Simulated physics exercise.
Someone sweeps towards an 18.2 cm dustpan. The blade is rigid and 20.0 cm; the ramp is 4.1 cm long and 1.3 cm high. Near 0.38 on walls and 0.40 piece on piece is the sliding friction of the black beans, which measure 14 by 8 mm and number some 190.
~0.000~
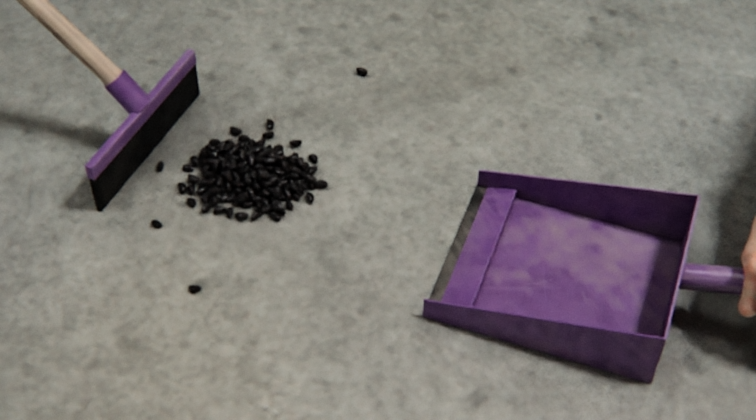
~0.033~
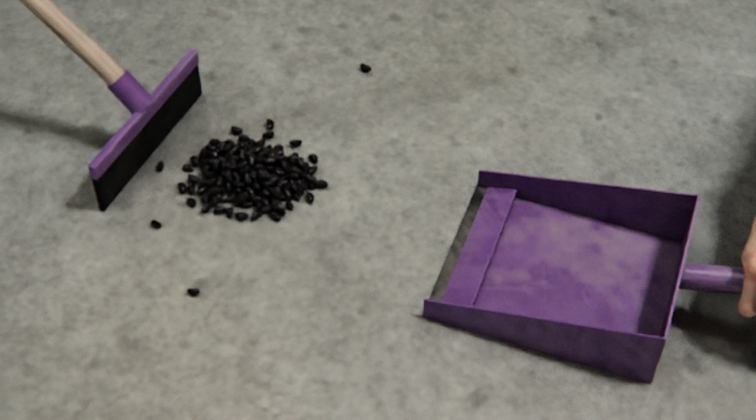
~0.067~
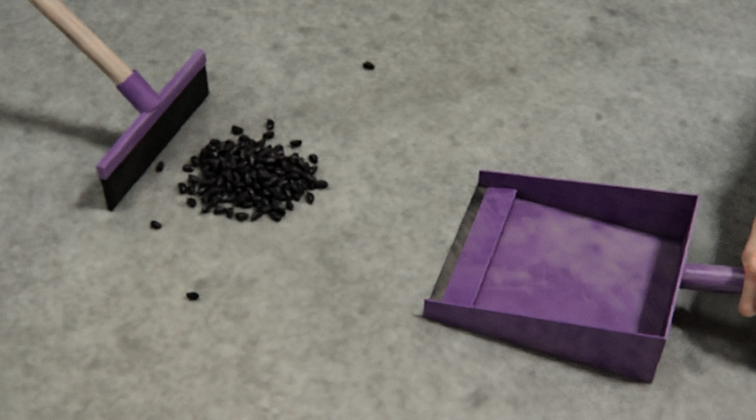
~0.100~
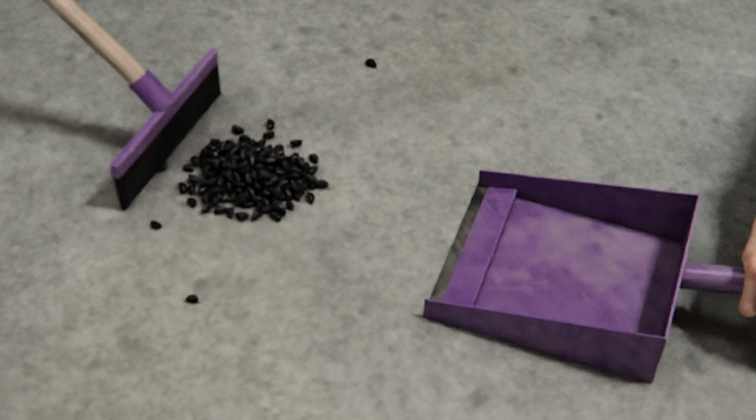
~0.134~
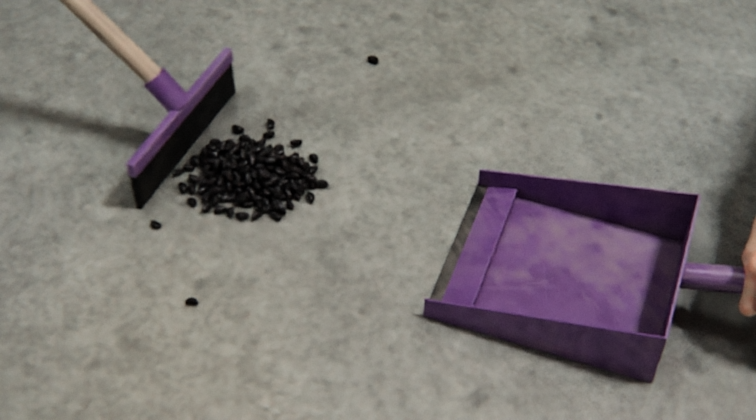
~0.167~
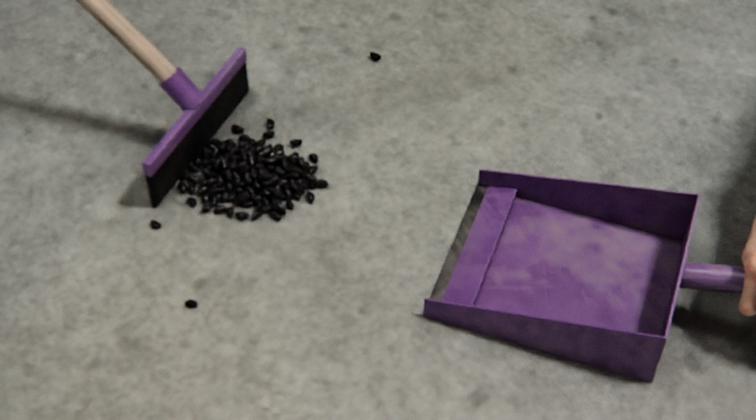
The footage shows a purple broom with a wooden handle moving a short way right across a grey floor to the edge of a pile of small black pieces, while a hand holds a purple dustpan still at right.
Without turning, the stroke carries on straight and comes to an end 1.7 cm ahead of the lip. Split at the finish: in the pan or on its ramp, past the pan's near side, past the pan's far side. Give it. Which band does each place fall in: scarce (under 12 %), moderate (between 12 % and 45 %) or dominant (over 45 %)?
In the pan or on its ramp: Scarce; past the pan's near side: Scarce; past the pan's far side: Moderate.
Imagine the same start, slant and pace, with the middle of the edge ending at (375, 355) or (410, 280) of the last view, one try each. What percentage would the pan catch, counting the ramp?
The two tries give about 10 and 40 percent.
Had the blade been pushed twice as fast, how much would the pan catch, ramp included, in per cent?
I'd put it at close to 5 per cent.
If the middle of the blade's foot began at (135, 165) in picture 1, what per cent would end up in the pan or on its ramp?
Around 5 %.
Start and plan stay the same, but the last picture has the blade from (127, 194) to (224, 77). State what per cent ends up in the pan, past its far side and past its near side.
Pan 35, far 5, near 20.
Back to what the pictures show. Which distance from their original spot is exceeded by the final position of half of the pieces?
Roughly 18 centimetres.
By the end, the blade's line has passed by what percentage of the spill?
Estimate: Near 50 %.
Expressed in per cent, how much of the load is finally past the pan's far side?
Share at rest: Approx. 35 per cent.
After 0.47 s, middle of the blade 17 cm from the lip; 0 % over the lip, far side 15 %, near side 0 %.
Then, at 0.68 s, middle of the blade 8 cm from the lip; 0 % over the lip, far side 30 %, near side 0 %.
Then, at 1.00 s, middle of the blade 2 cm from the lip; 0 % over the lip, far side 35 %, near side 0 %.
By 2.5 s all is still; pan 0 %, near side 0 %, far side 35 %, in front of the lip or behind the blade 65 %.
